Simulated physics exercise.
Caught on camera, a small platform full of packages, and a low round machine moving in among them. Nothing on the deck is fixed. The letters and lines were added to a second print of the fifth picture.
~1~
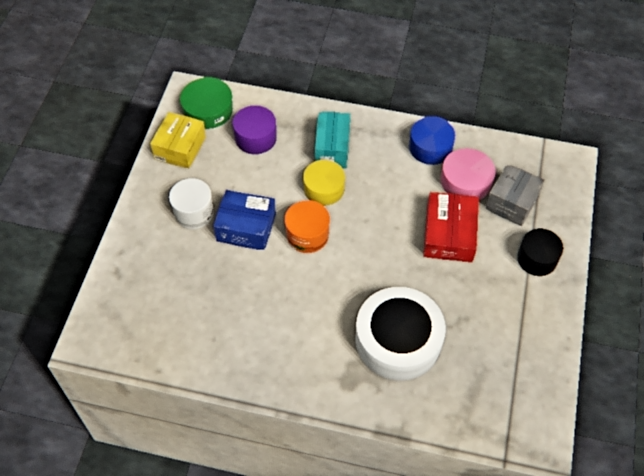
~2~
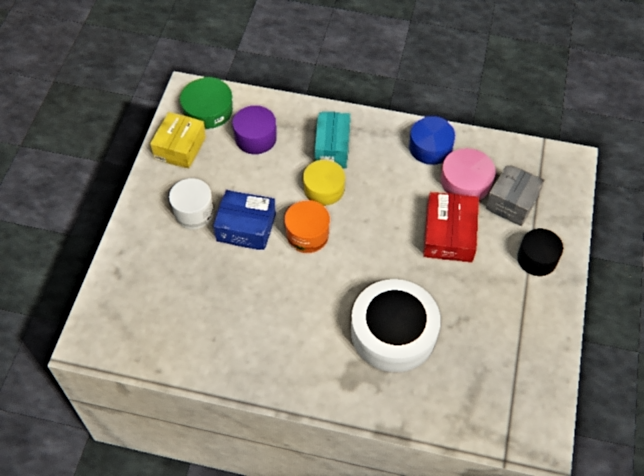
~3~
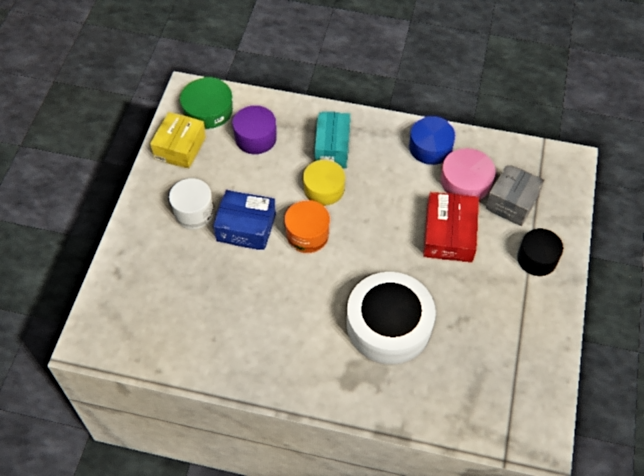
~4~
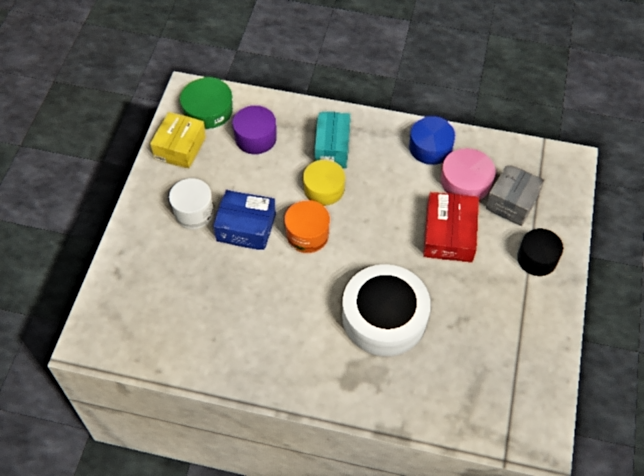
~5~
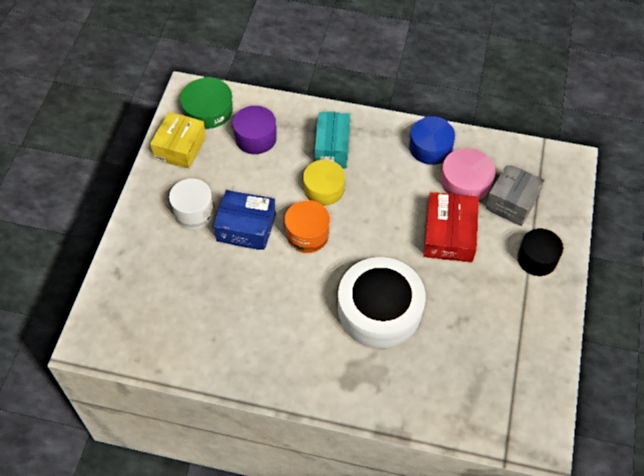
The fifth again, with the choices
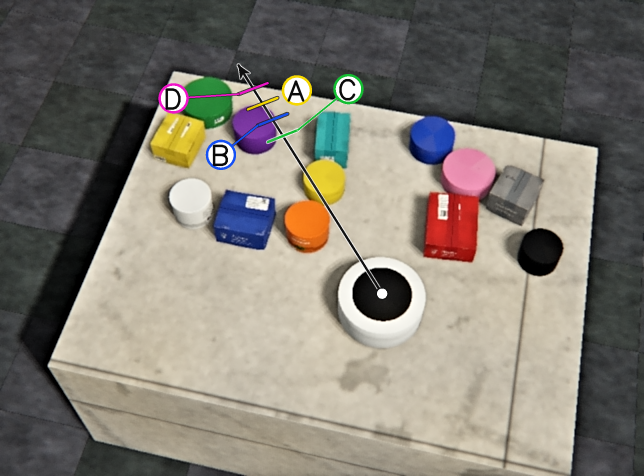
A low round white machine with a black top crept a short way up and slightly left across a pale marble-like platform, while the colourful canisters and boxes around it stayed still.
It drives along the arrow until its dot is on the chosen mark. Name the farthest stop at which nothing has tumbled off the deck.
All is well up to B.
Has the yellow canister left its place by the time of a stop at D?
By then, yes.
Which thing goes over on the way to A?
The yellow canister.
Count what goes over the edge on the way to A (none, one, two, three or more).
In all, one.
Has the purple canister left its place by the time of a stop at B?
By then, yes.
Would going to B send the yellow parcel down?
No.
On the copy, A at (262, 104); B at (273, 120); C at (283, 136); D at (253, 89); the arrow from (382, 294) to (239, 65); the white dot at (382, 294).
On B. First, robot (339, 234); blue parcel (239, 218); orange pail (287, 206).
Then, robot (300, 172); turquoise box (336, 115); yellow canister (293, 130).
Finally, robot (274, 130); yellow canister (283, 90); green pail (187, 91); nothing has fallen.
By contrast, A drops the yellow canister; C is safe but short; D drops the yellow canister and green pail.
